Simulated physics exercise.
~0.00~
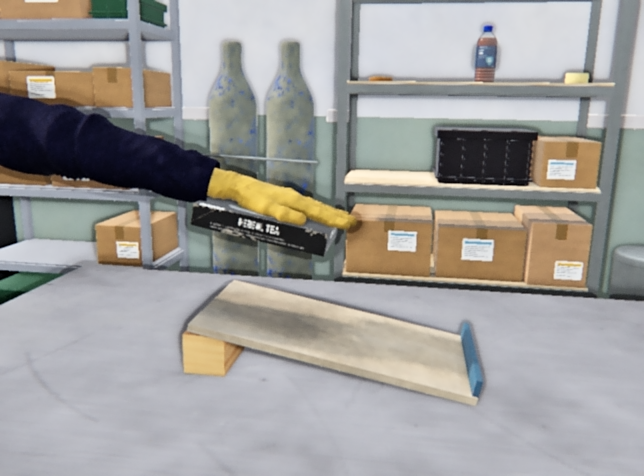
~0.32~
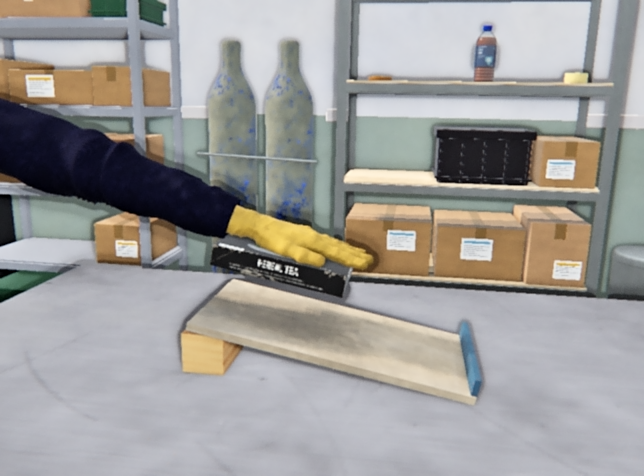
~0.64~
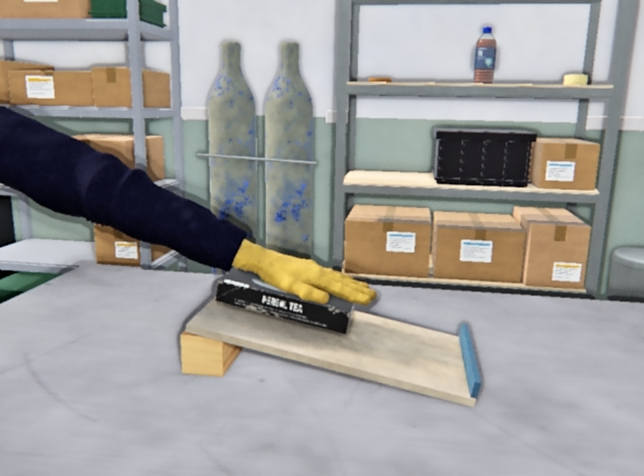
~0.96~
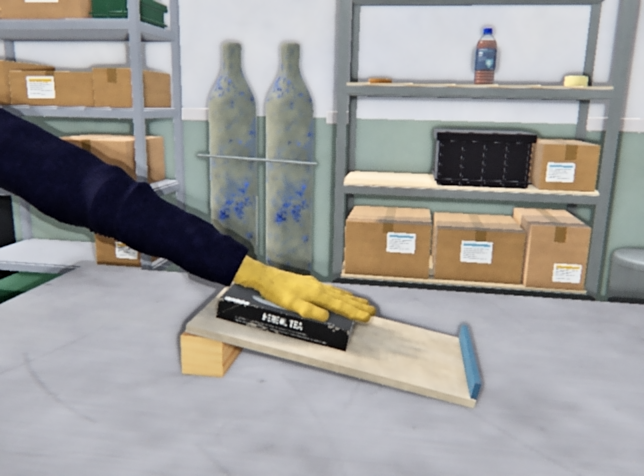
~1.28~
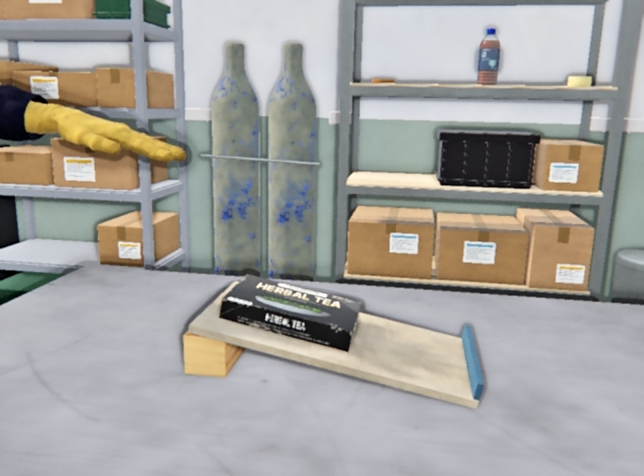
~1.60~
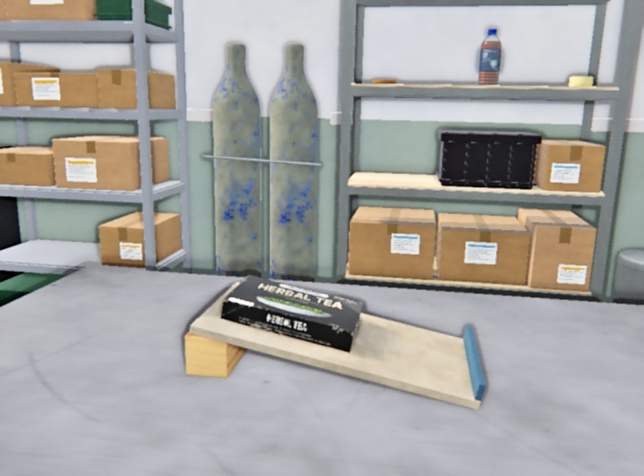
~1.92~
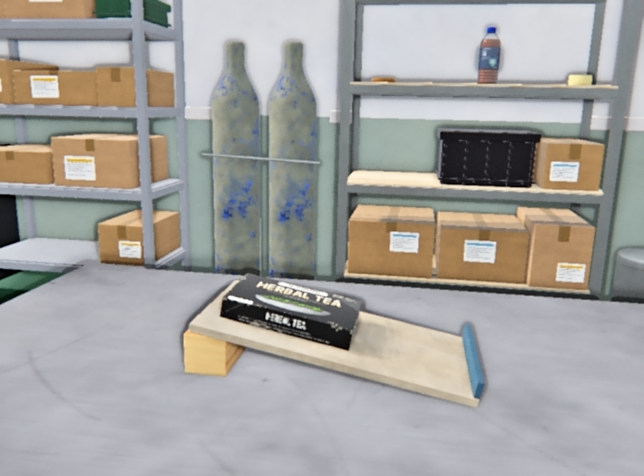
In a storeroom, a gloved hand sets a black packet on a sloping board, where it stays.
